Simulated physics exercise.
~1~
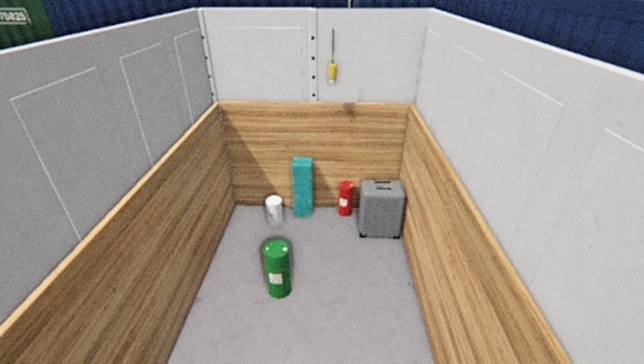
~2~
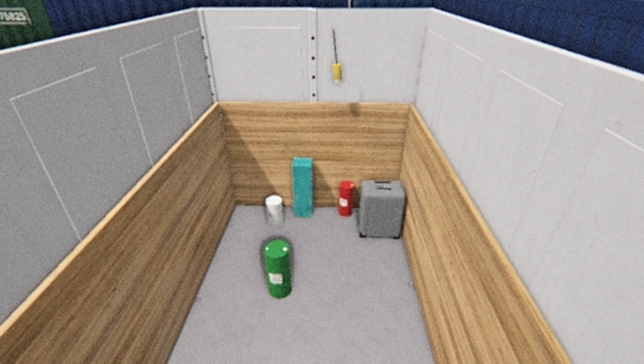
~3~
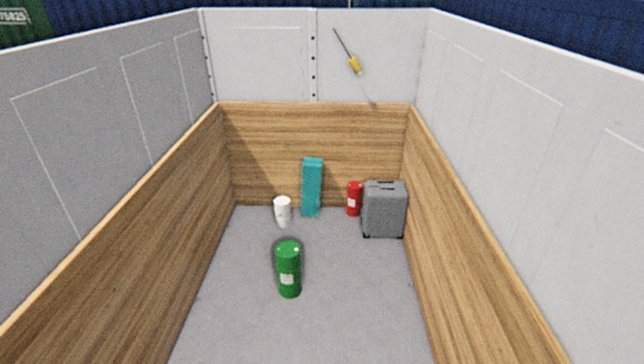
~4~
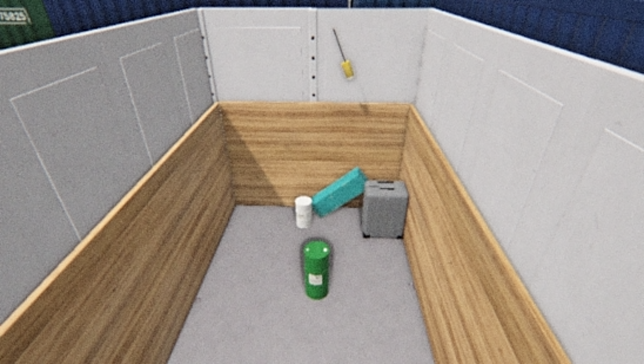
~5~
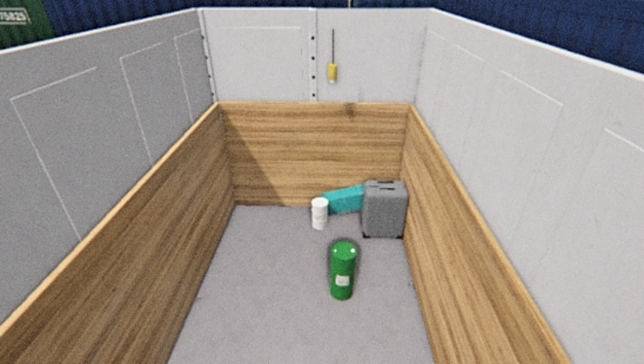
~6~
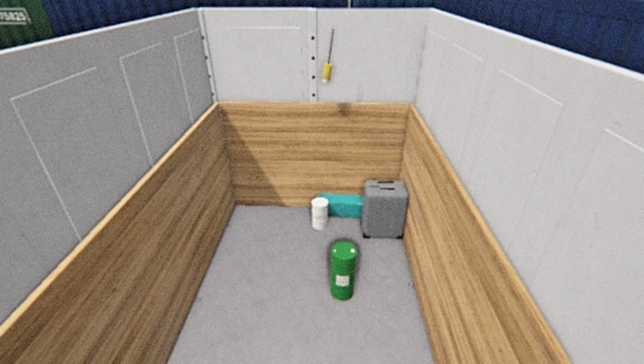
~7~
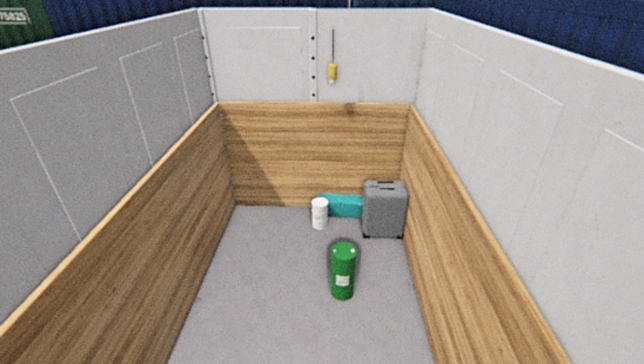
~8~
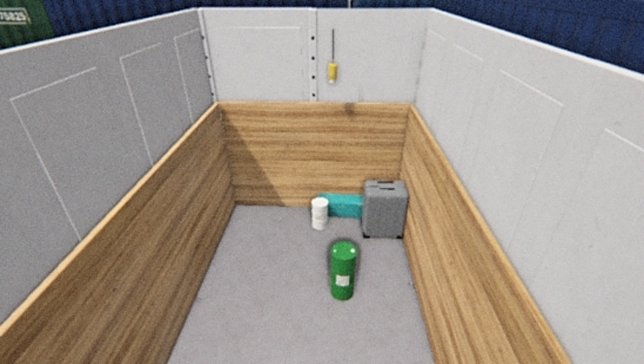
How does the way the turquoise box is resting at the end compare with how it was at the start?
At the start the turquoise box stands upright near the back wall. By the end it is lying on its side, partly hidden behind the grey case.
